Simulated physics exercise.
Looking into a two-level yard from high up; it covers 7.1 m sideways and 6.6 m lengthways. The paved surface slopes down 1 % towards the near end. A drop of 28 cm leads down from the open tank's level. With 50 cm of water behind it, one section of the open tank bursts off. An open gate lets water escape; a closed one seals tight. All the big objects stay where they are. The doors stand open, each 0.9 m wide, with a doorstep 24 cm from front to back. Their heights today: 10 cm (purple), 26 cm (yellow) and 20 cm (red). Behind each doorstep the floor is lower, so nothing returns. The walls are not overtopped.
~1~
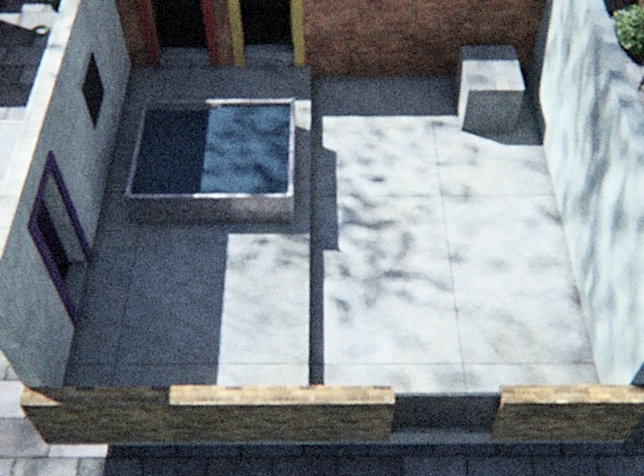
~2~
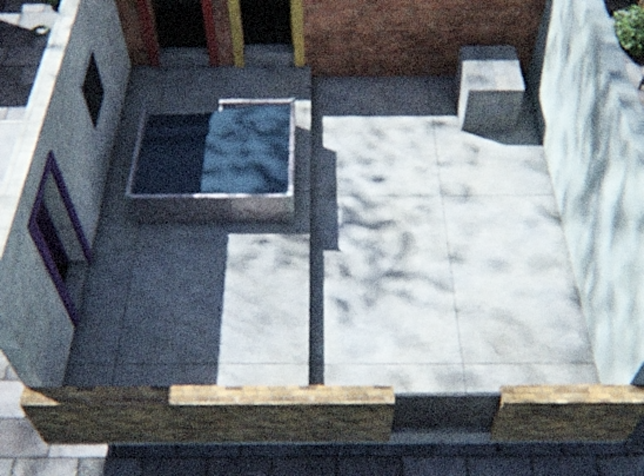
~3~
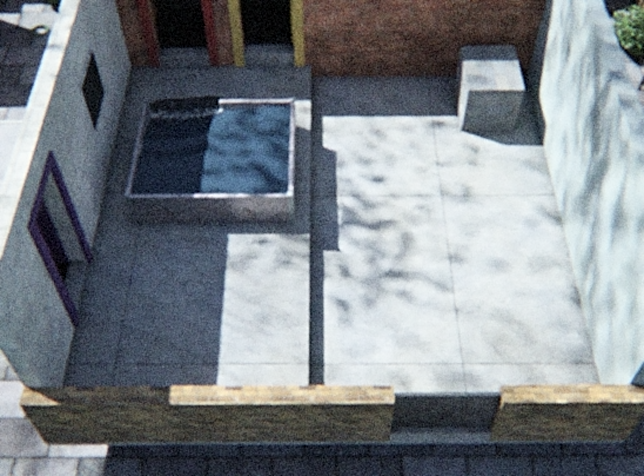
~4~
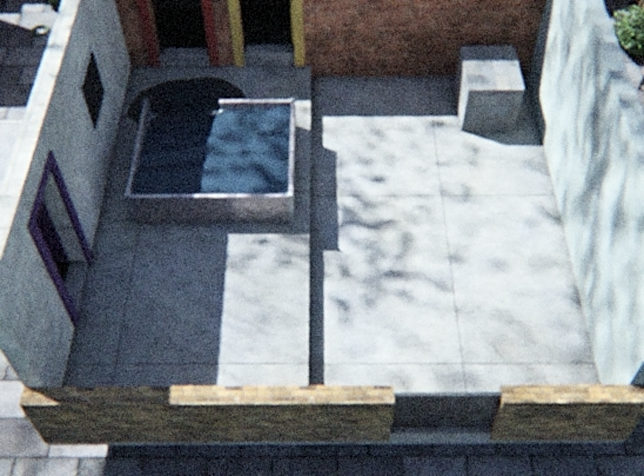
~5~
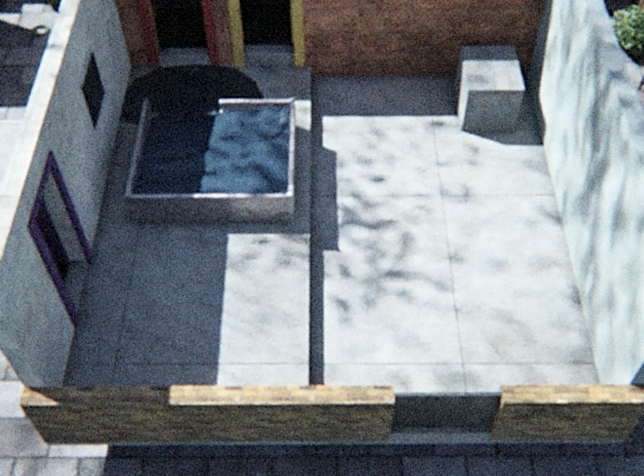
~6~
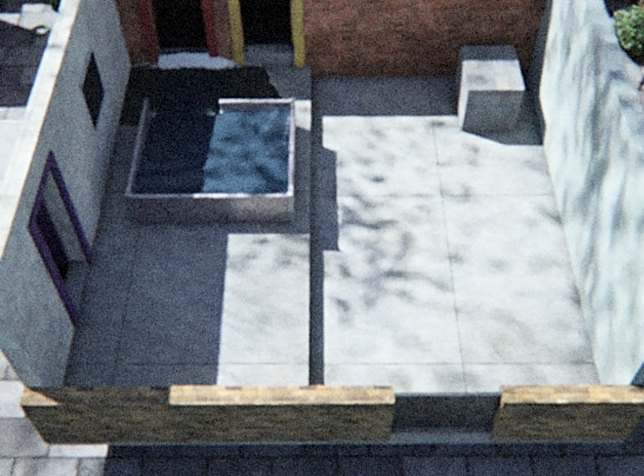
We see a walled courtyard from above, with a raised tank of still water; then part of its far side opens, and water pours out, spreading in a dark patch over the shaded paving to the red-framed doorway.
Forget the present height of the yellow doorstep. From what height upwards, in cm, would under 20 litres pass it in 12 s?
It would have to be roughly 9.5 cm high.
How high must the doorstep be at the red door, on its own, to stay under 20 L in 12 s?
About 30 cm at red.
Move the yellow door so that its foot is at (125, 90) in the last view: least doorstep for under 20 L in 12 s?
Roughly 26 cm.
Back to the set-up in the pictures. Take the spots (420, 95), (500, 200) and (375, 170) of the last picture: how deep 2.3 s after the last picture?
About 3, 0 and 0 cm.
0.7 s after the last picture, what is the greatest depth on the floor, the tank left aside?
Up to some 40 cm.
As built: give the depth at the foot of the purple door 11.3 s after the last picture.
Some 2.5 cm.
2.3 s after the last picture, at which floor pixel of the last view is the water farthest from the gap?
Near (474, 80).
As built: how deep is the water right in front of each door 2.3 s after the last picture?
Depths in cm: Purple 0, yellow 14, red 28.
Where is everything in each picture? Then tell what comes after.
Still water, 50 cm deep, in the open tank at (215, 150); the yellow door at (267, 18) is dry, in the first picture.
The gap is on the far side, the front 0.3 m out at a hidden place; the back of the open tank holds 50 cm, in the second picture.
The front is at (198, 100), 0.7 m from the gap on the far side; 0.8 m2 of floor is wet, 50 cm left at the back, in the third picture.
The front is at (194, 81), 1.2 m from the gap on the far side; 1.7 m2 of floor is wet, 50 cm left at the back, in the fourth picture.
Water pours out on the far side and has run 1.5 m, to (169, 67); about 6 cm deep outside, 50 cm at the back, in the fifth picture.
The gap is on the far side, the front 1.7 m out at (168, 54); the back of the open tank holds 50 cm; 0.3 m in a straight line remain to the yellow door at (267, 18), in the sixth picture.
Then, 0.7 s after the last picture water covers 10 % of the floor, deepest (40 cm) near (128, 83); 12 cm at the yellow door, 0 litres in over its 26 cm doorstep.
Then, 2.3 s after the last picture water covers 25 % of the floor, deepest (28 cm) near (181, 76); 14 cm at the yellow door, 0 litres in over its 26 cm doorstep.
Then, 11.3 s after the last picture water covers 85 % of the floor, deepest (14 cm) near (313, 416); 5 cm at the yellow door, 0 litres in over its 26 cm doorstep.
At the yellow door as built, the water peaked near 14 cm, 2.1 s after the last picture.
Run again over the same 12 s with other heights there, 27 litres in over 8.5 cm, 8 litres over 11.5 cm. The limit of 20 litres is kept from about 9.5 cm up.
